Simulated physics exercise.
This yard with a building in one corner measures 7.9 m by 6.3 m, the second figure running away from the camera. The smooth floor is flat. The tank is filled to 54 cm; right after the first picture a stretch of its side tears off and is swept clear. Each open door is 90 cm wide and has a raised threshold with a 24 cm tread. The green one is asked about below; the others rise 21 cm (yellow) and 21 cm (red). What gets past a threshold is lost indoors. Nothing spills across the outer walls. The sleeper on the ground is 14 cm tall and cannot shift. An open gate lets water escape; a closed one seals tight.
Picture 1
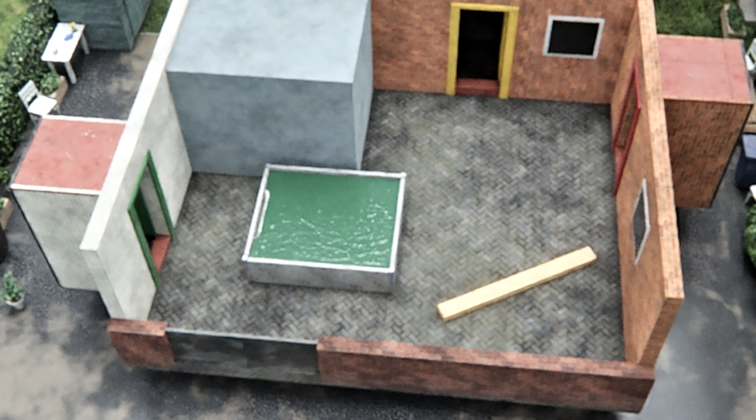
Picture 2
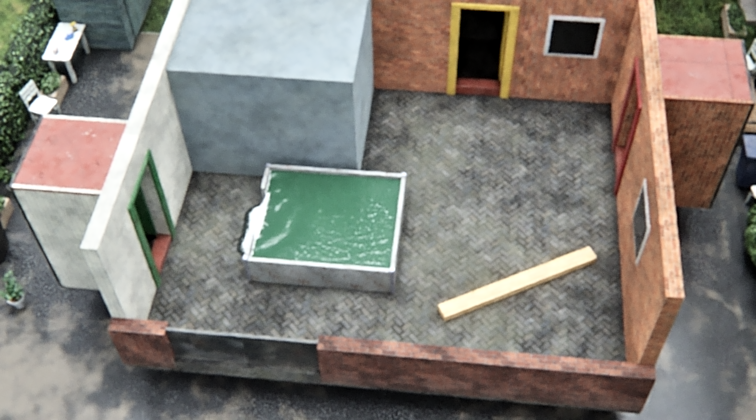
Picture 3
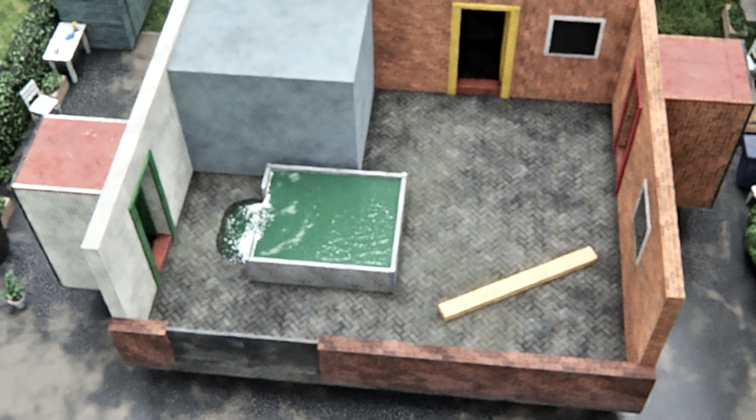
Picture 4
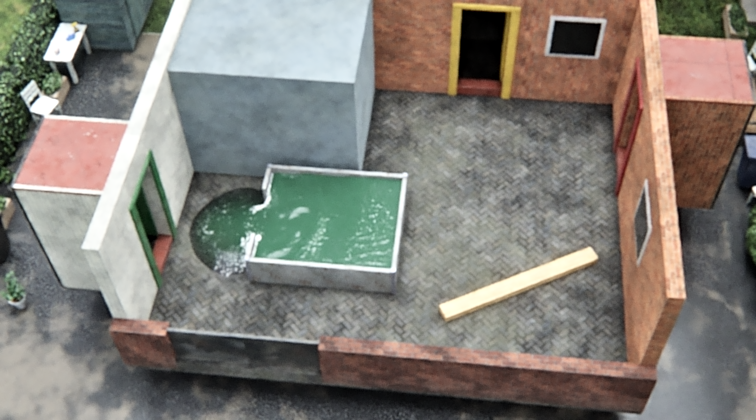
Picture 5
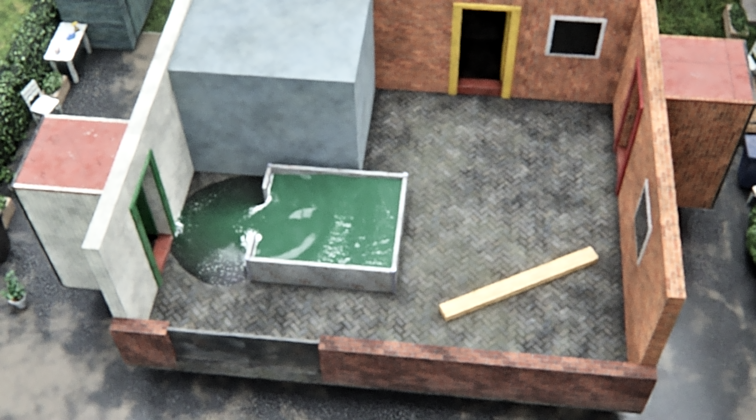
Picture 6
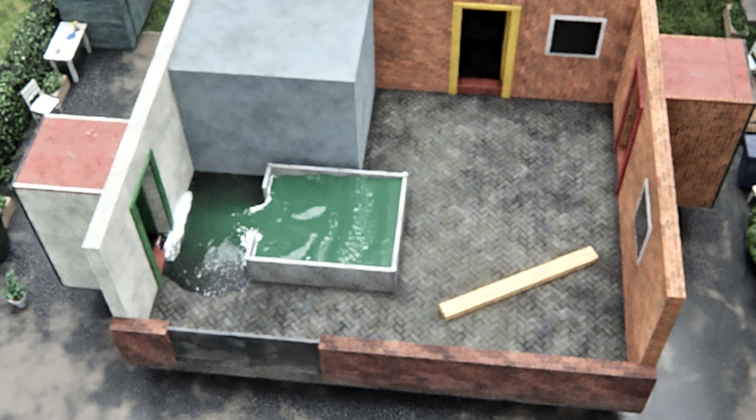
At the start, a rectangular tank of green water stands whole in a walled yard, with a wooden beam lying to its right. Its left side breaks open, and water pours out, spreading leftward across the dark paving in a widening pool until it reaches the green doorway and splashes up there.
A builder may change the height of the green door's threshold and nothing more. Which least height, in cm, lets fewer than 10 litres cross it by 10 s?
At least 27 cm or so.
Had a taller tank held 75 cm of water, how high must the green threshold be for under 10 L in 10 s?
Some 39 cm.
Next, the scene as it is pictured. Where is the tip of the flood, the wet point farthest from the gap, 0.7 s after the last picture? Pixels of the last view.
At about (144, 335).
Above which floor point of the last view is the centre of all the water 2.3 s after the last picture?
At about (287, 239).
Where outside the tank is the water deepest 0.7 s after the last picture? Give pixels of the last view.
Near (193, 177).
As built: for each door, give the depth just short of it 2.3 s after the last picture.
In cm: Yellow 0, red 0, green 26.
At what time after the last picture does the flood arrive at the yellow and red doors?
Yellow 7.5 s, red 5.5 s.
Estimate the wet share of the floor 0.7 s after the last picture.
About 10 per cent.
Then, 0.7 s after the last picture water covers 10 % of the floor, deepest (44 cm) near (193, 177); 26 cm at the green door, 22 litres in over its 13 cm threshold.
Then, 2.3 s after the last picture water covers 20 % of the floor, deepest (31 cm) near (188, 223); 26 cm at the green door, 121 litres in over its 13 cm threshold.
Then, 9.3 s after the last picture water covers 75 % of the floor, deepest (14 cm) near (141, 344); 13 cm at the green door, 239 litres in over its 13 cm threshold.
At the green door as built, the water peaked near 27 cm, 1.5 s after the last picture.
Run again over the same 10 s with other heights there, 18 litres in over 25 cm, 4 litres over 29 cm. The limit of 10 litres is kept from about 27 cm up.
